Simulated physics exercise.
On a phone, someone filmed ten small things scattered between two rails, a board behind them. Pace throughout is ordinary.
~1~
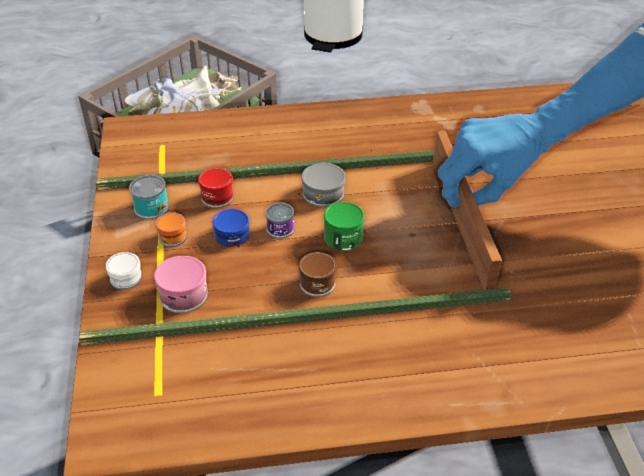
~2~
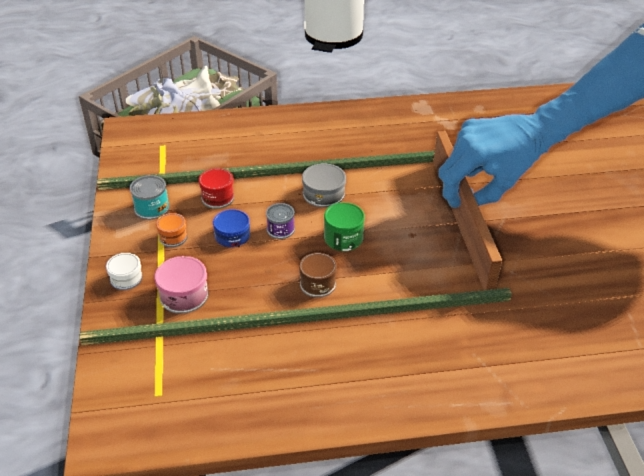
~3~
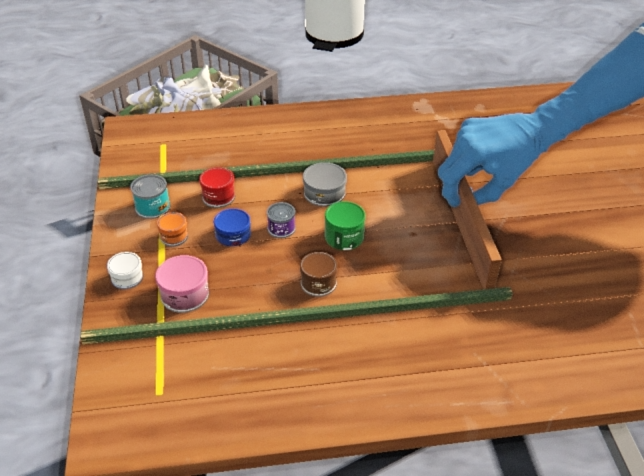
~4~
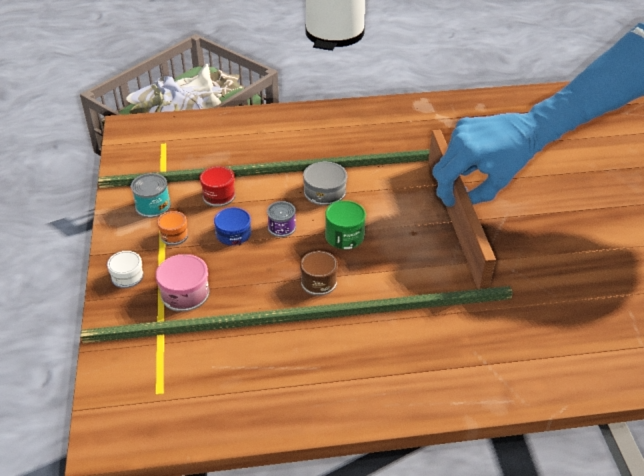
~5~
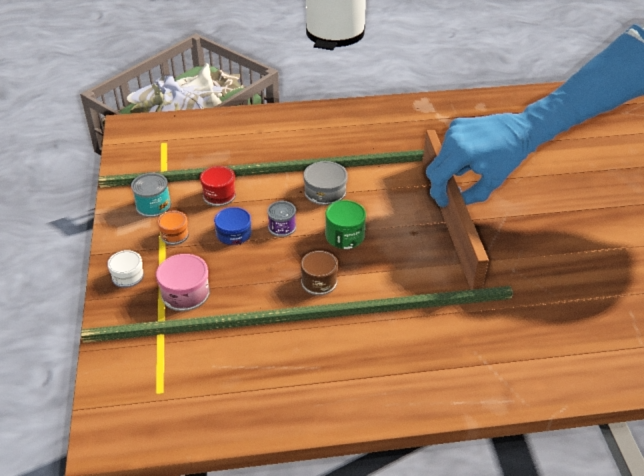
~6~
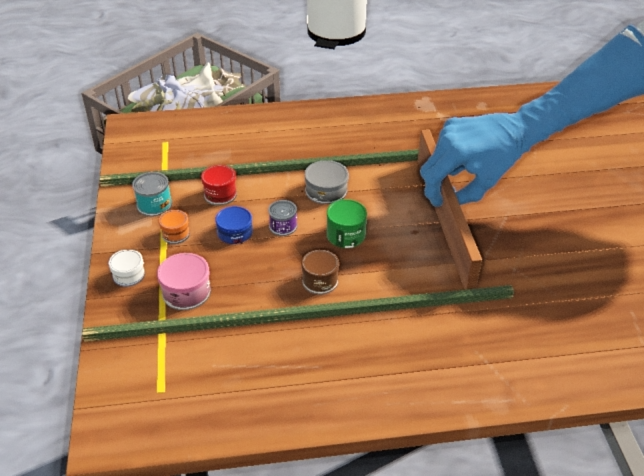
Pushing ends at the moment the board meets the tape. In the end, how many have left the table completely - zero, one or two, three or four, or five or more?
Mind you, the pieces that take the plunge come to one or two.
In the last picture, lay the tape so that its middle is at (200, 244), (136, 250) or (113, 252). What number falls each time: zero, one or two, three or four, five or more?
Lab note - count at each of the three spots: No fall at all; more than four; more than four.
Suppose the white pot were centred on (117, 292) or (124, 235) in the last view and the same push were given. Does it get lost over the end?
One place after the other: It ends up falling; it ends up falling.
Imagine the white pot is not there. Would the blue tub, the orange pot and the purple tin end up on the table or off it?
Blue tub - safe, orange pot - gone, purple tin - safe.
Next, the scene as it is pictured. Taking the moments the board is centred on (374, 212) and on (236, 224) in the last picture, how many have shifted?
Tally at point one: 0; at point two: 9.
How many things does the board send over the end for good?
The total comes to 1.
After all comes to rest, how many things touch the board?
All in all, 4.
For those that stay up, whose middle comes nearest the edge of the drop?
Turquoise pot.
Soon after, none off yet; white pot at rest near (127, 268); turquoise pot at rest near (153, 194); orange pot at rest near (175, 227).
Then, none off yet; white pot at rest near (127, 268); turquoise pot moved about its own width near (131, 199); orange pot moved about its own width near (136, 231).
By the end, the number that fall off is one or two; fallen, orange pot.
